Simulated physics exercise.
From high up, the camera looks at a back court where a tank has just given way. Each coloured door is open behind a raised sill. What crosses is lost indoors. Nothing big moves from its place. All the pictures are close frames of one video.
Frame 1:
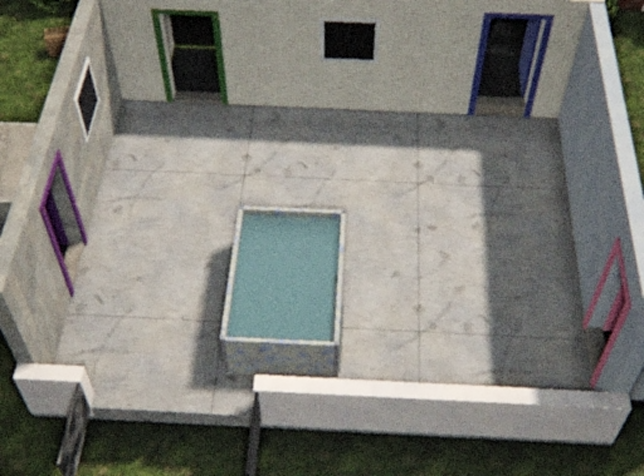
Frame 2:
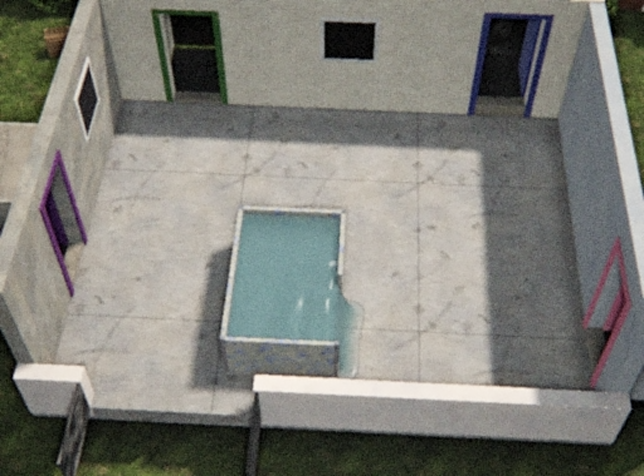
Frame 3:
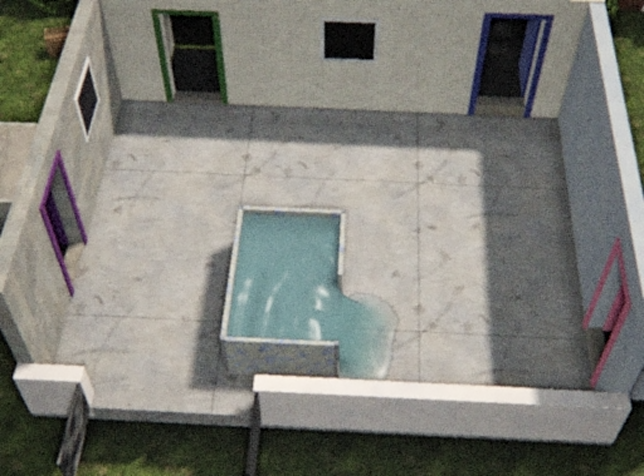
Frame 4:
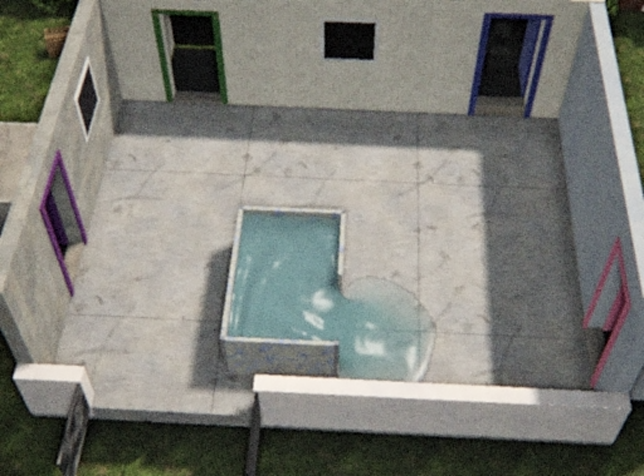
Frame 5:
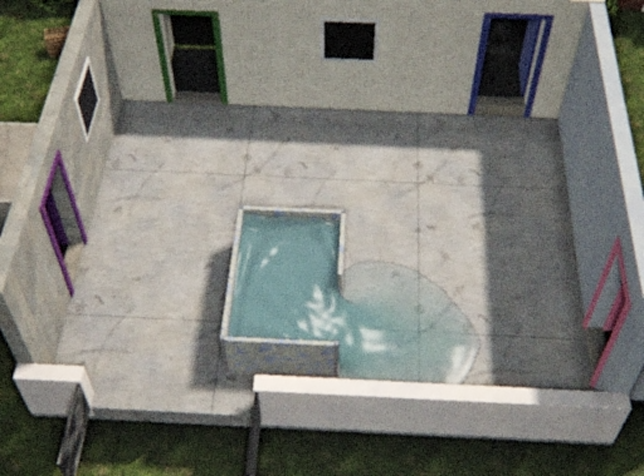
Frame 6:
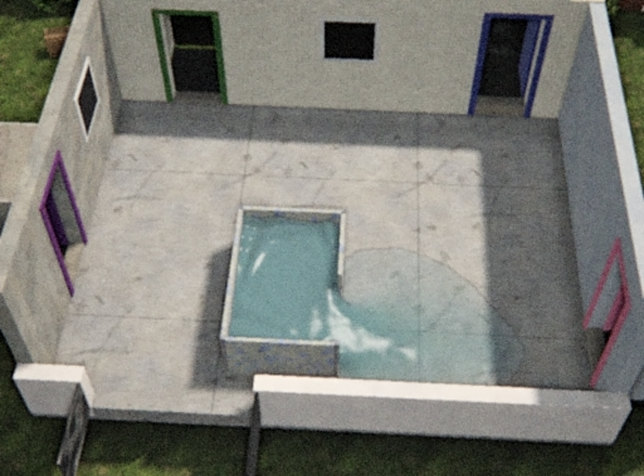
In the video, a raised rectangular tank of still water stands in a walled courtyard with coloured doorways, then water pours from its right side and spreads across the paving in a widening, rounded sheet toward the right.
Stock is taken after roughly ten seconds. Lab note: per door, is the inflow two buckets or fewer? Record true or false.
Green door true; blue door true; purple door true; pink door false.
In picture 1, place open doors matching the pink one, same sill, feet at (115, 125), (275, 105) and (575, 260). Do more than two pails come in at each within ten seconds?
The three doors, in turn: Is short of it, is short of it, is beyond it.
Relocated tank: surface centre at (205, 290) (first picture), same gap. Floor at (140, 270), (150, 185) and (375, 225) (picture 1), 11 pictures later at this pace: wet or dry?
One after the other: Untouched, untouched, untouched.
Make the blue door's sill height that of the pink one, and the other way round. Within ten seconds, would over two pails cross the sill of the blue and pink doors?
One at a time: Blue door exceeds it, and pink door exceeds it.
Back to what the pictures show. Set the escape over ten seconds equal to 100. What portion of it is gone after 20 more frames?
Near 60 in a hundred.
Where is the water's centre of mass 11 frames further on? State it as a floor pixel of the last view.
The water centres close to (391, 329).
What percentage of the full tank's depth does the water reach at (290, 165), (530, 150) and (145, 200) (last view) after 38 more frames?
The three come to near 0, 16 and 0 per cent respectively.
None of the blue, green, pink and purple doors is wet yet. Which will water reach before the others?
First in line is the door marked pink.
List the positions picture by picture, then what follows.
In the first picture, still water in the tank at (286, 275).
In the second picture, water pours out at (336, 328) and has run to (352, 305).
In the third picture, the front is at (386, 310), out from the gap at (336, 330).
In the fourth picture, water pours out at (336, 331) and has run to (429, 325).
In the fifth picture, the front is at (473, 341), out from the gap at (336, 331).
In the sixth picture, the front is at (517, 353), out from the gap at (336, 331).
A moment on, water covers 25 % of the floor; the green door not reached, the blue door not reached, the purple door not reached, the pink door over two buckets in.
Next, water covers 25 % of the floor; the green door not reached, the blue door not reached, the purple door not reached, the pink door far over two buckets in.
Then, water covers 35 % of the floor; the green door not reached, the blue door wet at the sill, nothing in, the purple door not reached, the pink door far over two buckets in.
Later, water covers 50 % of the floor; the green door not reached, the blue door wet at the sill, nothing in, the purple door not reached, the pink door far over two buckets in.
In the end, water covers 85 % of the floor; the green door wet at the sill, nothing in, the blue door wet at the sill, nothing in, the purple door not reached, the pink door far over two buckets in.
